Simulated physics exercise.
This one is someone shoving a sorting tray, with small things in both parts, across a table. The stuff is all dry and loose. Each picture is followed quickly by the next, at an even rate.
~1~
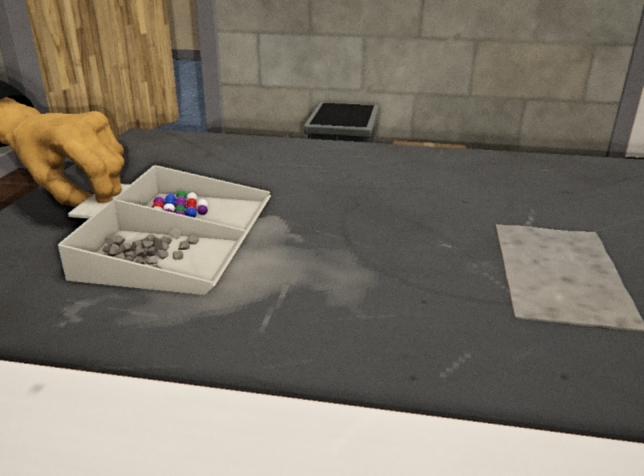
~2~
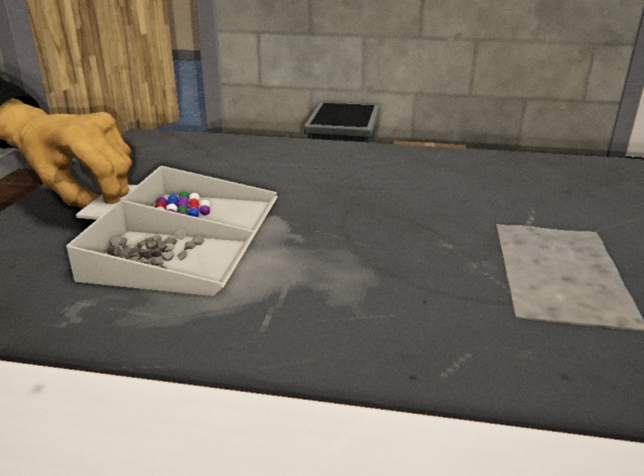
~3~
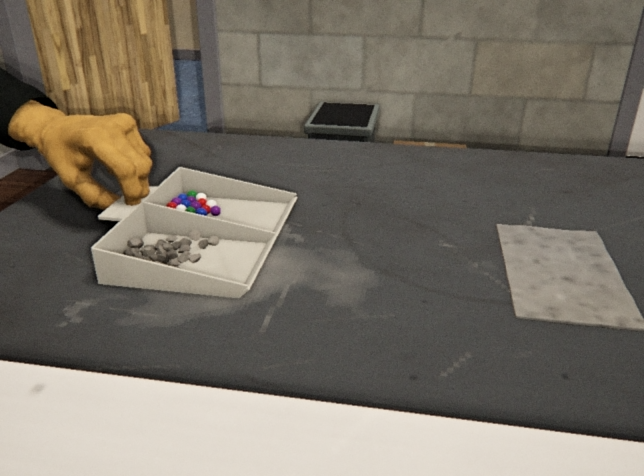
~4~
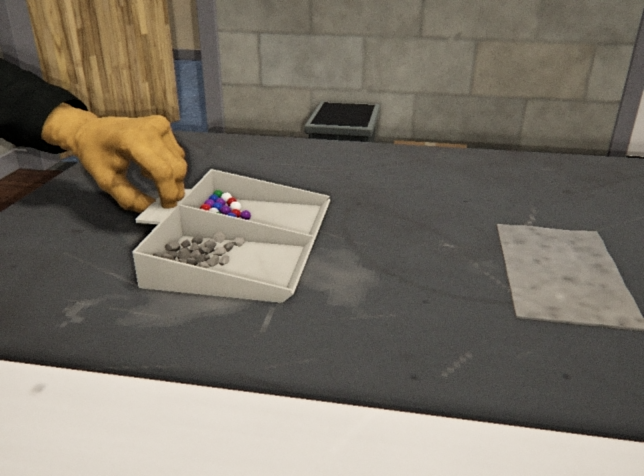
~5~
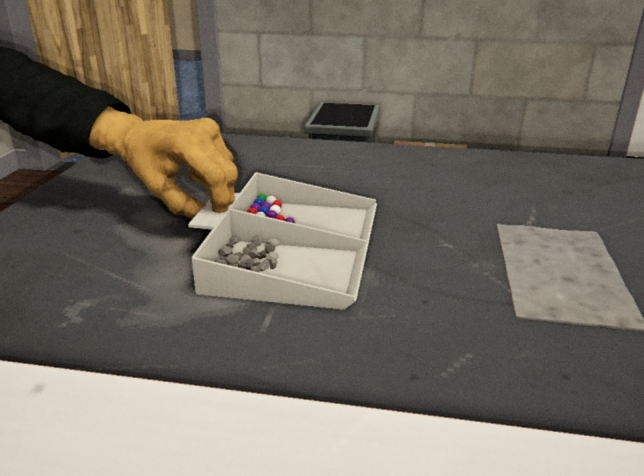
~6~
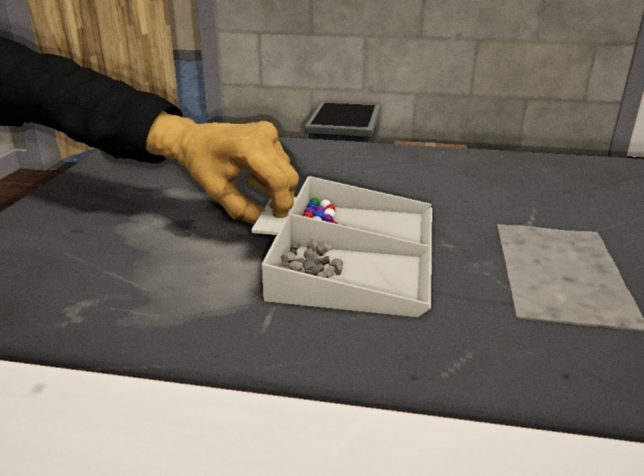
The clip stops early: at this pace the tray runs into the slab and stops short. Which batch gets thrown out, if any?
The nearer batch sheds some pieces; meanwhile the farther batch sheds some pieces.
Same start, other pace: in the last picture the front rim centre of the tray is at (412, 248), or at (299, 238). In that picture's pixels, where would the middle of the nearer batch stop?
Lab note: Final centre roughly (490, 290) at the first pace, roughly (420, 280) at the second.
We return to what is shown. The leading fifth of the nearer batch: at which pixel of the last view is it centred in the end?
My best guess is around (572, 293) in the final picture.
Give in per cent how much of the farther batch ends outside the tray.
Share at rest: Near 50 per cent.
Then, 0.04 s after the last picture, tray still sliding, front rim near (472, 253); nearer batch all inside; farther batch all inside.
Then, 0.18 s after the last picture, tray stopped at the slab; nearer batch a small part out of the tray; farther batch about a third out of the tray.
Then, 0.39 s after the last picture, tray stopped at the slab; nearer batch about a quarter out of the tray; farther batch about half out of the tray.
By the end, tray stopped at the slab; nearer batch about a quarter out of the tray; farther batch about half out of the tray.
